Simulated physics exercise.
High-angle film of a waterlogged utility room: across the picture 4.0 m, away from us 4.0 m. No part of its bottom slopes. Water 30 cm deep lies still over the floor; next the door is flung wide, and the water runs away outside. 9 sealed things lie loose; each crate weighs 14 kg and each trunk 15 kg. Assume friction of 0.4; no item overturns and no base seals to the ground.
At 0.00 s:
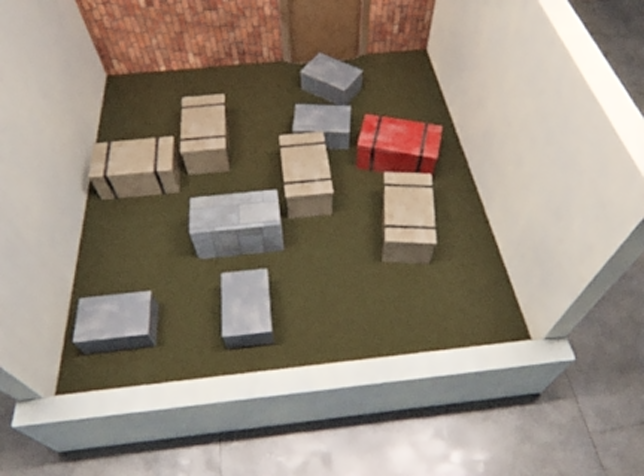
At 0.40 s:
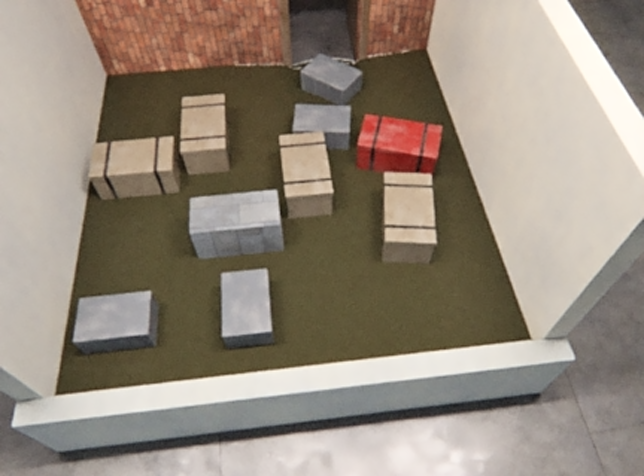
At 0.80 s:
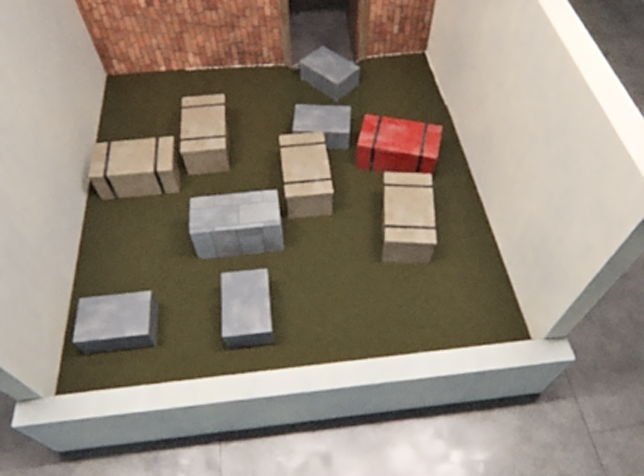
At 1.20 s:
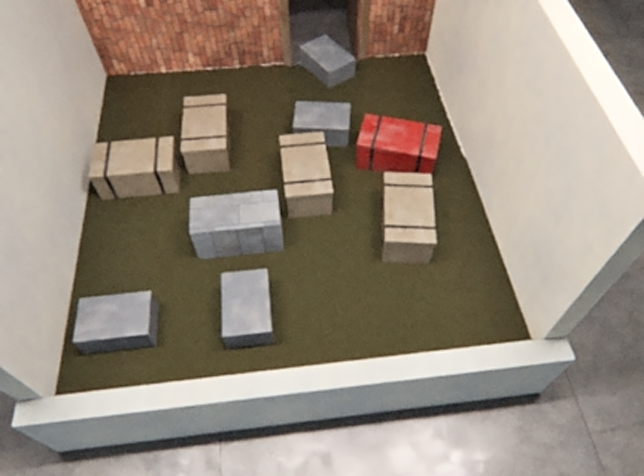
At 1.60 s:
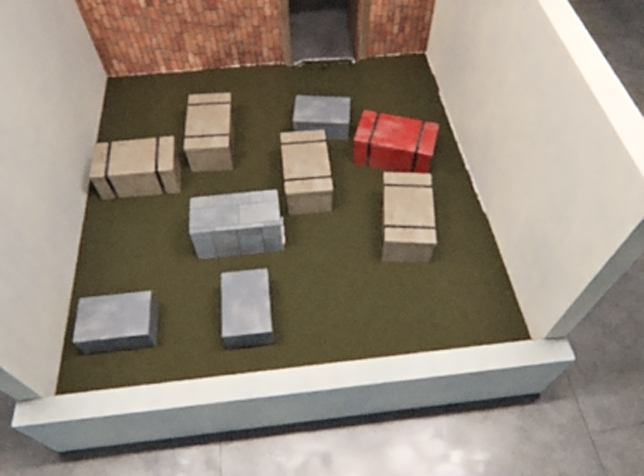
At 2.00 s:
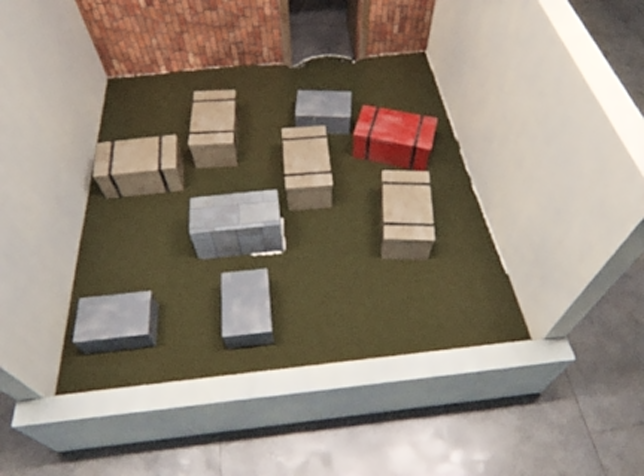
In the video, a brick wall's doorway opens behind scattered grey blocks, tan crates and a red trunk in murky water; the nearest grey block moves into the opening and disappears, while the trunk and some crates shift slightly backward.
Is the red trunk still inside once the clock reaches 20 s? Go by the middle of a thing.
Out.
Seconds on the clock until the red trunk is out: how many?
At roughly 9.0 seconds.
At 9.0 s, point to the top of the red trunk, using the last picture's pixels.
I'd put it somewhere near (341, 39).
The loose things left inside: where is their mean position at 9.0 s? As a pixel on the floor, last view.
The average lands around (283, 171).
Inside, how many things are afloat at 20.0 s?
At that instant the tally stands at 4.
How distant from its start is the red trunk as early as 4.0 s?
Displacement by then near 60 cm.
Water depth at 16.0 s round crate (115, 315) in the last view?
17 cm.
After 4.0 s the red trunk is near (391, 99), 0.6 m from its start, afloat; 1 of 9 are out; 8 afloat.
After 9.0 s the red trunk is near (341, 39), 1.8 m from its start, afloat; 2 of 9 are out; 7 afloat.
After 16.0 s the red trunk has gone out; 5 of 9 are out; 4 afloat.
After 20.0 s the red trunk has gone out; 5 of 9 are out; 4 afloat.
